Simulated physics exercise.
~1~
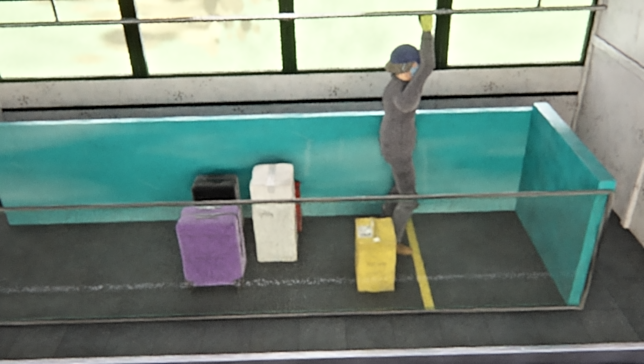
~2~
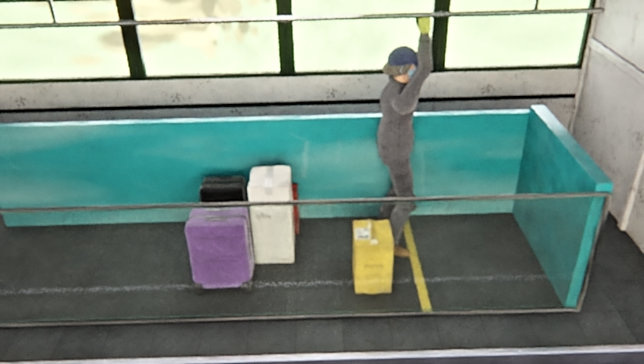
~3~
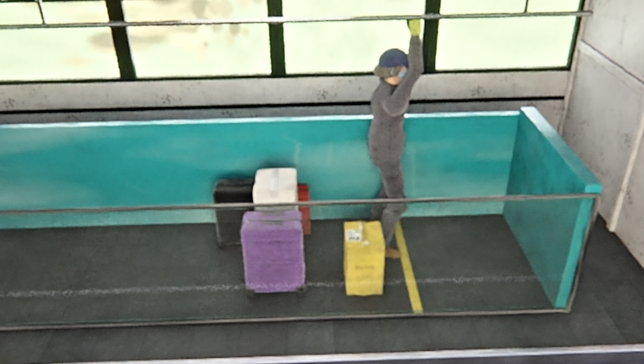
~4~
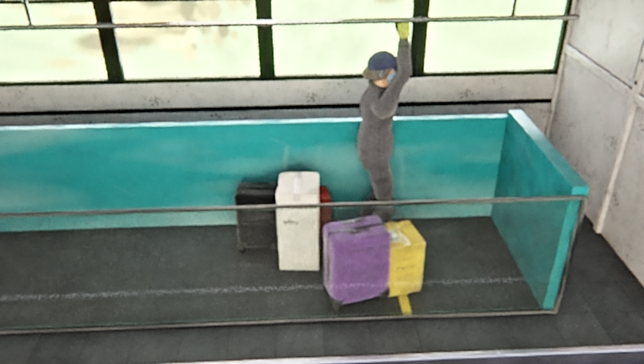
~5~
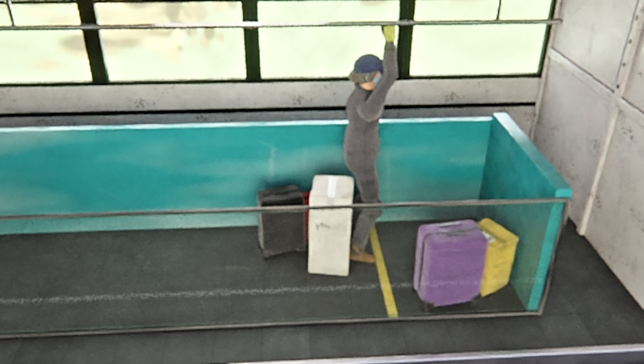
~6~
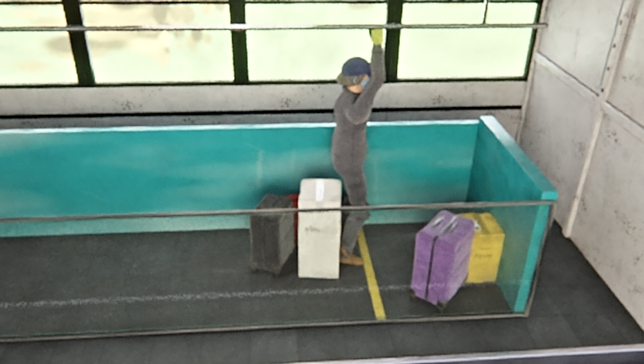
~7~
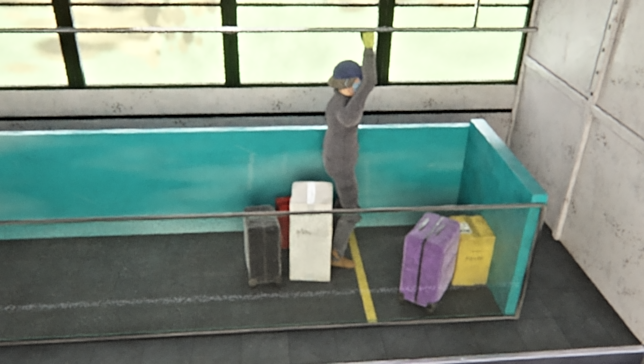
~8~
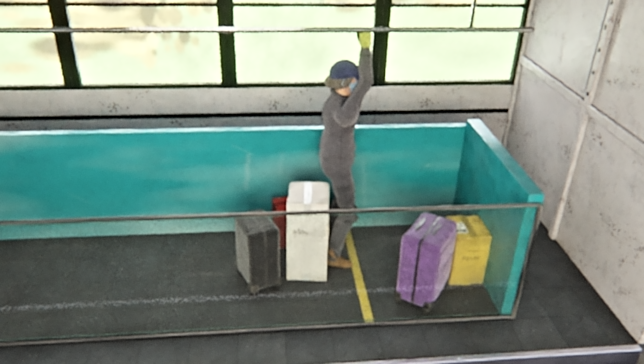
A large purple suitcase stands in a teal-walled tram bay, seen from slightly above, with a yellow case to its right near a yellow floor line and black, white and red luggage clustered behind it. A passenger in grey with a blue cap grips an overhead rail and stays put. The purple suitcase rolls right, reaches the yellow case, and both travel past the line toward the right-hand wall. The black case and white bag also shift right, stopping short of it. Finally, the purple and yellow cases stand upright beyond the line, the others upright left of it.
